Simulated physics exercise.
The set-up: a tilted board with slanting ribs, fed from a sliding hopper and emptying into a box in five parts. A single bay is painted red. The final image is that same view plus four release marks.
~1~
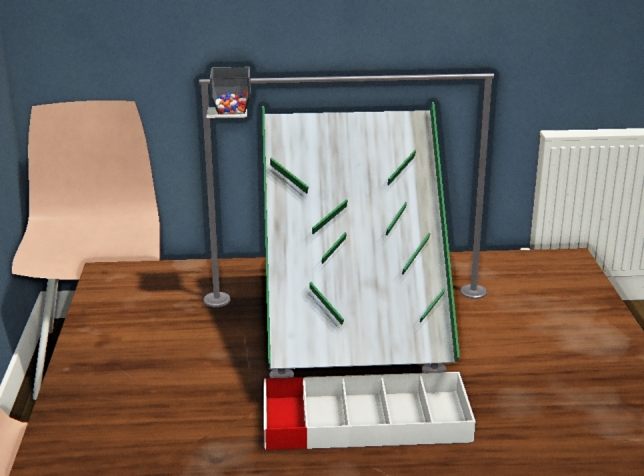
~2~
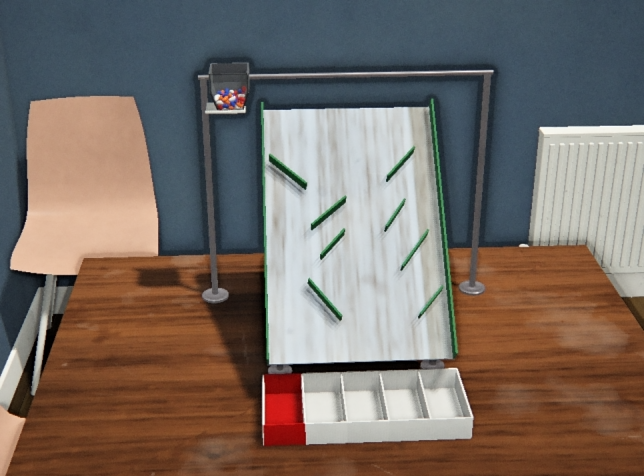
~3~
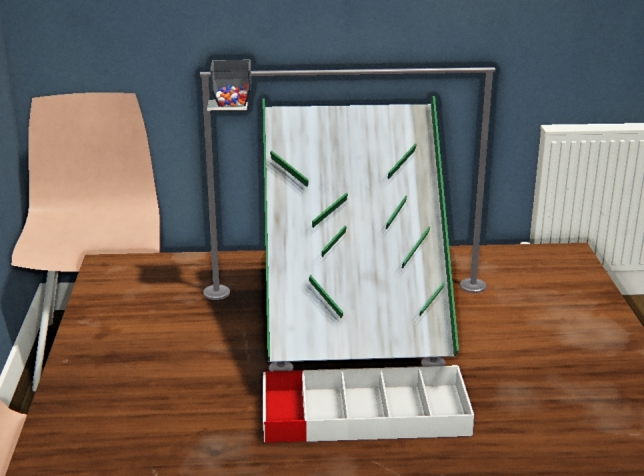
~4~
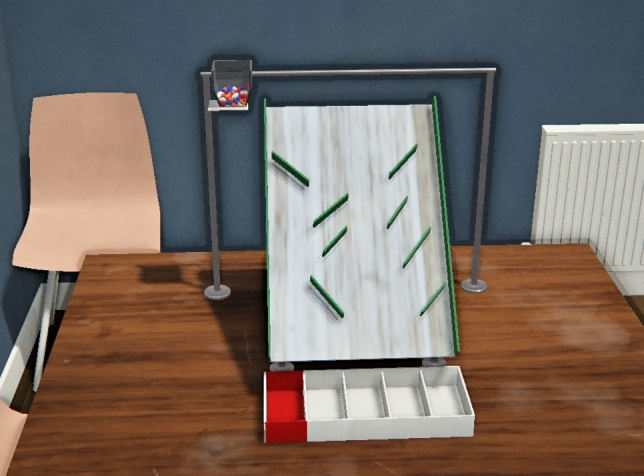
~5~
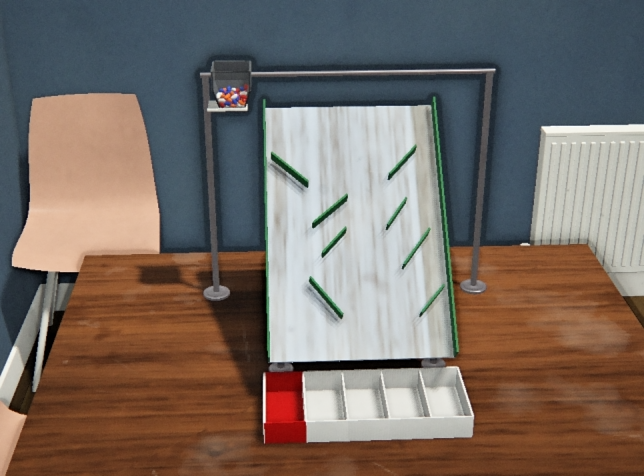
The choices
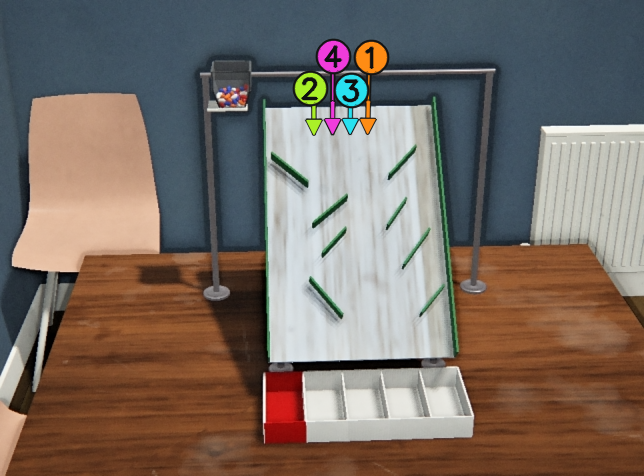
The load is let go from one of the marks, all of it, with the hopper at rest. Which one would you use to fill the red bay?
2 works best here.
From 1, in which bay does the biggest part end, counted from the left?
It is the third one.
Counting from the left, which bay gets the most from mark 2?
The first from the left.
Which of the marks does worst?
1 it is.
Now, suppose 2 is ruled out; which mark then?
4.
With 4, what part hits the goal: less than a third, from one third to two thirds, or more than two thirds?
From one third to two thirds.
On the marked copy, mark 1 meets the board at (367, 128); mark 2 meets the board at (313, 129); mark 3 meets the board at (350, 128); mark 4 meets the board at (332, 128).
With 1, a small part in the red bay, nearly all in other bays.
With 2, about two thirds in the red bay, a small part in other bays, about a quarter held on the board.
With 3, about a third in the red bay, about two thirds in other bays.
With 4, about half in the red bay, about a third in other bays, a small part held on the board.
